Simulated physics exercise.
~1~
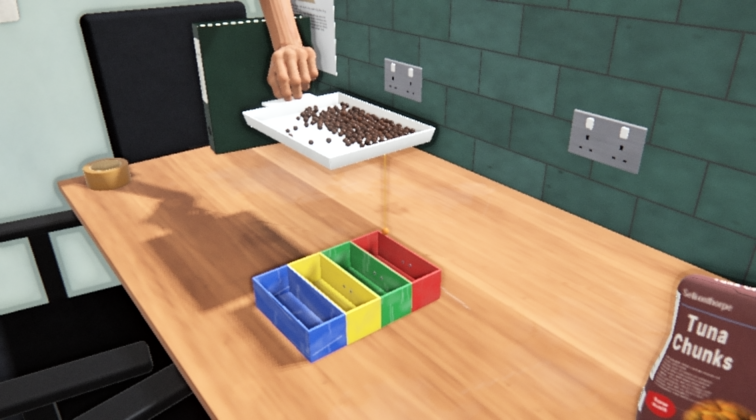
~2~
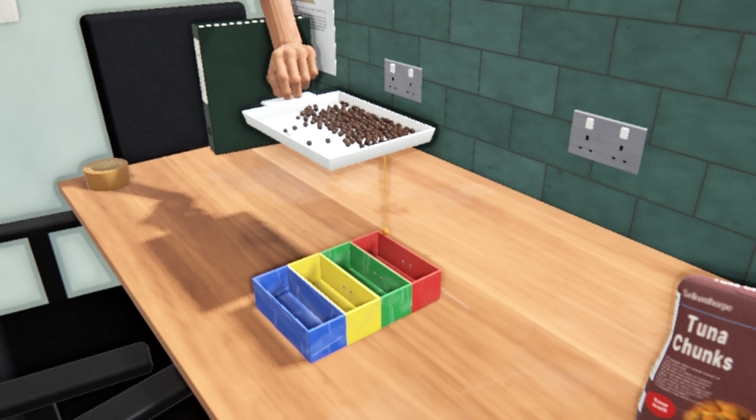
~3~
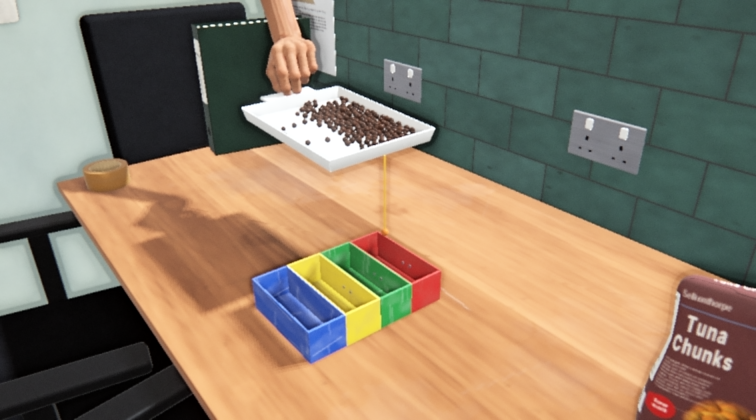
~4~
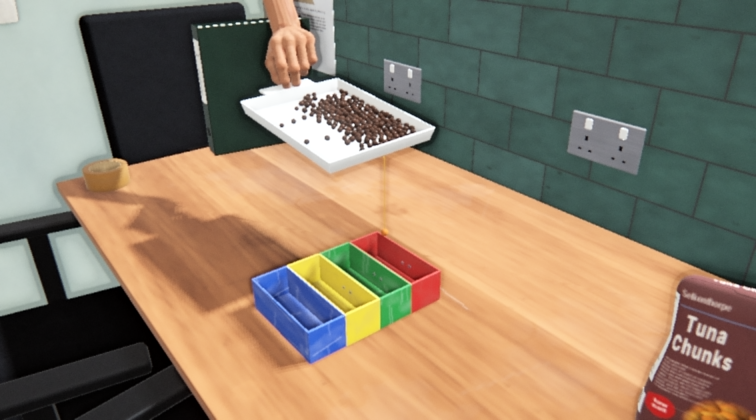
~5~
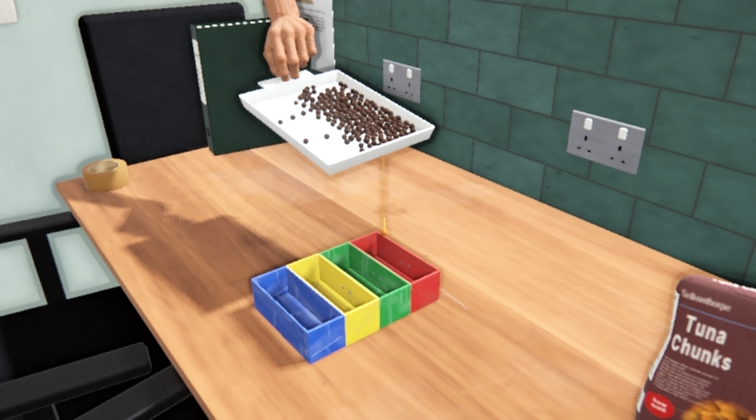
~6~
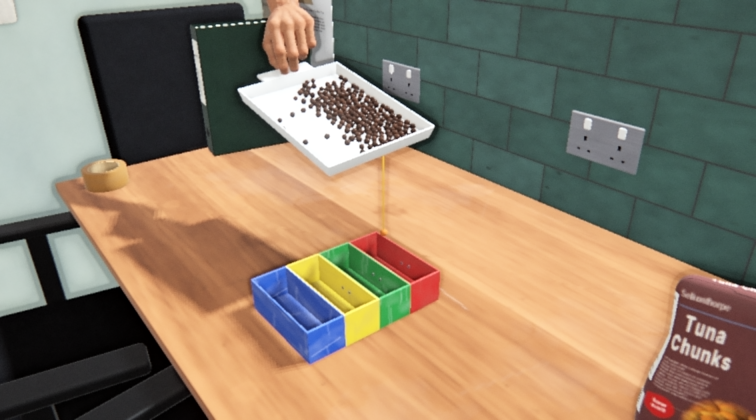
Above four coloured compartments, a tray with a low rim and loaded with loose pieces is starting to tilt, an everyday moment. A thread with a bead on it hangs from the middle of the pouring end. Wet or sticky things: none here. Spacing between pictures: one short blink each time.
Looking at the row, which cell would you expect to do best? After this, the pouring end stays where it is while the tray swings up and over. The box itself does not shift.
I would expect the green cell to do best.
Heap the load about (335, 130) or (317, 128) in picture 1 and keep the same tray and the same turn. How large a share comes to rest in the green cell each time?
From the first start you get 50 in a hundred, from the second 50 in a hundred.
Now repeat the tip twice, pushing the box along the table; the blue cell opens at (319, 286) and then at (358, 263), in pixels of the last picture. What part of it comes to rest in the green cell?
Trial 1 20%, trial 2 0%.
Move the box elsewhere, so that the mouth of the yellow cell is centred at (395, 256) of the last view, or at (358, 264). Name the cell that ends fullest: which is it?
The first position gives blue, and the second gives yellow.
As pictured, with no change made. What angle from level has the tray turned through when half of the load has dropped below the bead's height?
Tilt: Around 85 degrees.
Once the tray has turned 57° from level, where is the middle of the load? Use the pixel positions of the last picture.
Around (356, 142).
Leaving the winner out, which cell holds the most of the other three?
Second position is held by the cell in yellow.
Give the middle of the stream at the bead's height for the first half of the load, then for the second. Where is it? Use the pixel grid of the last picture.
At (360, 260) for the first part, then at (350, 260) for the others.
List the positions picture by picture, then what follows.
In the first frame, corners of the pouring end near (330, 156) and (430, 128), level; middle of the load near (357, 124), chocolate balls; bead on its thread near (385, 231); blue cell near (328, 335); yellow cell near (363, 318); green cell near (396, 302); red cell near (426, 288).
In the second frame, corners of the pouring end near (330, 157) and (430, 129), level; middle of the load near (357, 124).
In the third frame, corners of the pouring end near (330, 158) and (430, 128), tipped barely, lowest at the left corner; middle of the load near (356, 122).
In the fourth frame, corners of the pouring end near (330, 160) and (430, 127), tipped a little, lowest at the left corner; middle of the load near (356, 118).
In the fifth frame, corners of the pouring end near (330, 162) and (430, 126), tipped a little, lowest at the left corner; middle of the load near (356, 114).
In the sixth frame, corners of the pouring end near (330, 164) and (430, 126), tipped a little, lowest at the left corner; middle of the load near (356, 111), near a third on the move; blue cell near (327, 336); yellow cell near (362, 319); green cell near (395, 304); red cell near (425, 289).
Shortly afterwards, tray tipped steeply; all but a few on the tray; only a few in the yellow cell; only a few in the green cell; only a few in the red cell; a little falling or outside the box.
Next, tray tipped right over; a little on the tray; near half in the green cell; near a quarter in the yellow cell; a little in the red cell; only a few in the blue cell; near a quarter falling or outside the box.
Some moments later, tray tipped past a quarter turn; near half in the green cell; near a quarter in the yellow cell; a little in the red cell; only a few in the blue cell; a little falling or outside the box.
In the end, tray tipped past a quarter turn; near half in the green cell; near a quarter in the yellow cell; a little in the red cell; only a few in the blue cell; a little outside the box.
